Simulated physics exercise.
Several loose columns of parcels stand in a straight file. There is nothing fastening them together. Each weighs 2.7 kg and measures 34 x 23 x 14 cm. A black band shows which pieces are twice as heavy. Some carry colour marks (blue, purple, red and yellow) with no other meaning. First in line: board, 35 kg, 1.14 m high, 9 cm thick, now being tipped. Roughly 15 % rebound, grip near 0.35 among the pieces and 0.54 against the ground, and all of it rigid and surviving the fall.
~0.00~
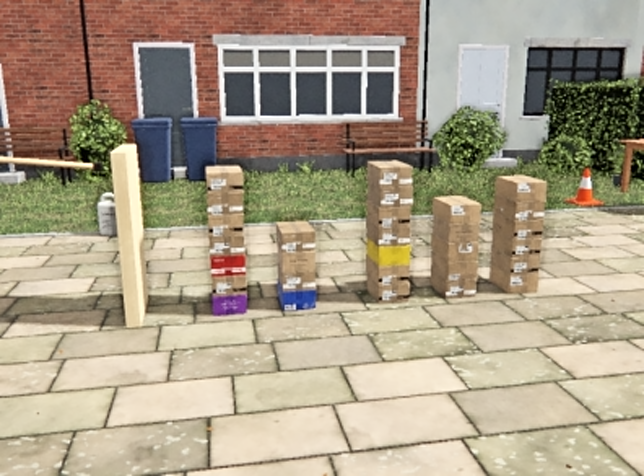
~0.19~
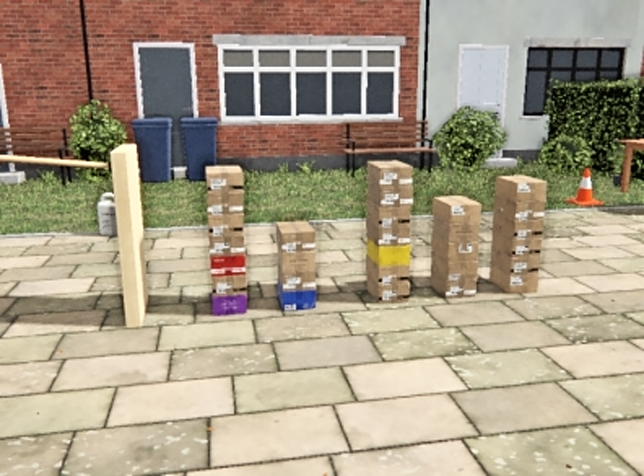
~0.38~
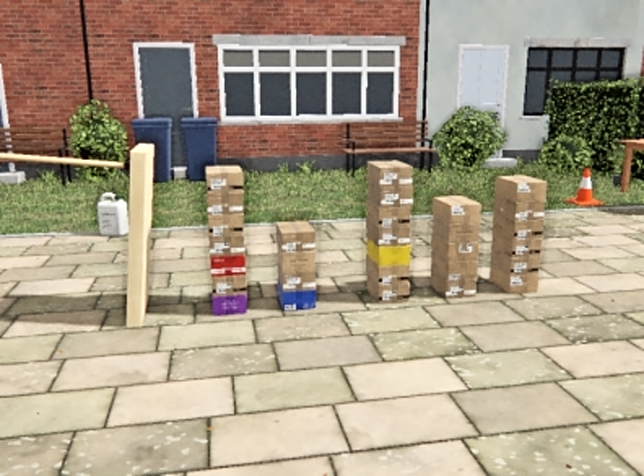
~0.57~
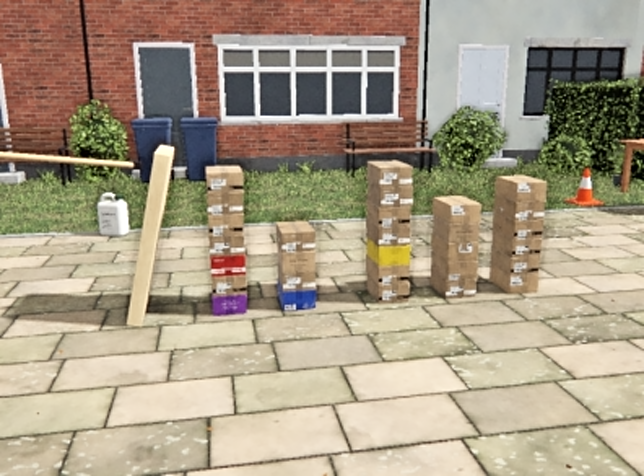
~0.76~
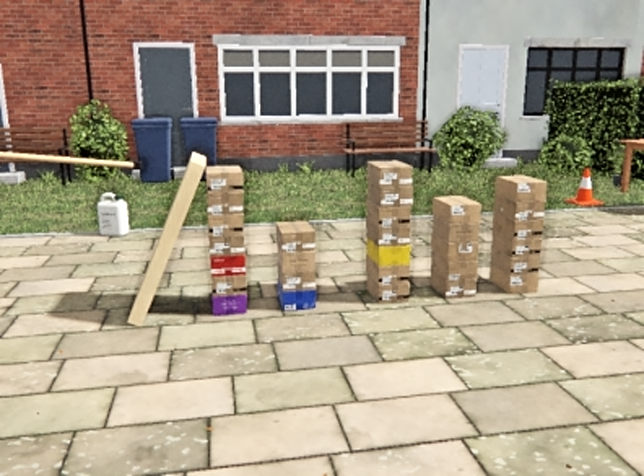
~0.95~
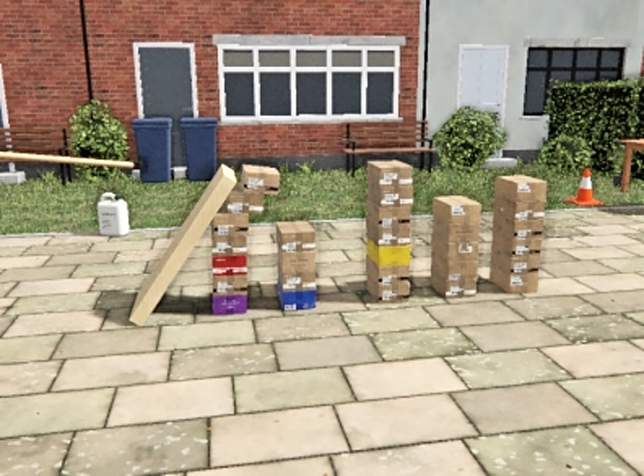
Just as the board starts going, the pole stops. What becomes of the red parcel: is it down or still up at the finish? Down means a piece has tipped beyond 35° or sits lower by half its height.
It is down.
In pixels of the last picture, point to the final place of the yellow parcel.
I'd place it at about (431, 278) in the final view.
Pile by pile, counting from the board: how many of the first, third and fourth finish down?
Counting each pile, first comes to 6, third to 6, fourth to 4.
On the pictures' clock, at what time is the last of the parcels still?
About 4.0 s.
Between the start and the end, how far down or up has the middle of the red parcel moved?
Lower by close to 12 cm.
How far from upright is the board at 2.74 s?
Lean: Approx. 70 degrees.
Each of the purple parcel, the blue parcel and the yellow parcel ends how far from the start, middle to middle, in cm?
Start to finish, close to purple 0, blue 0, yellow 40 centimetres.
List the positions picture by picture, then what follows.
In the first frame (places mark the middle of the side facing us), pole end (96, 167) 10 cm short, board 0° from upright; red parcel (228, 266); blue parcel (300, 301); yellow parcel (395, 256); the rest undisturbed.
Pole end (111, 167) 5 mm short, board 0° from upright; red parcel (228, 266), in the second frame.
Pole end (127, 166) 9 cm in, board 6° from upright; red parcel (228, 266); the rest undisturbed, in the third frame.
Pole end (136, 166) 15 cm in, stopped, board 13° from upright; red parcel (228, 266); the rest undisturbed, in the fourth frame.
Pole end (136, 166) 15 cm in, stopped, board 24° from upright; red parcel (228, 266); the rest undisturbed, in the fifth frame.
Pole end (136, 166) 15 cm in, stopped, board 35° from upright; red parcel (230, 266); purple parcel (230, 305); yellow parcel (395, 256); steepest lean 8°, the parcel at (262, 183); 4 disturbed, none down, in the sixth frame.
After 1.46 s, board 66° from upright; 7 of the 29 parcels down; red parcel leaning 65°, 11 cm lower; yellow parcel shifted 33 mm.
After 2.74 s, board 68° from upright; 18 of the 29 parcels down; red parcel leaning 65°, 11 cm lower; yellow parcel on its side.
At rest (4.1 s), board 68° from upright; 24 of the 29 parcels down; red parcel leaning 65°, 11 cm lower; yellow parcel on its side; blue parcel shifted 12 mm. As the last picture would show them, middles, red parcel near (272, 273), yellow parcel near (431, 278).
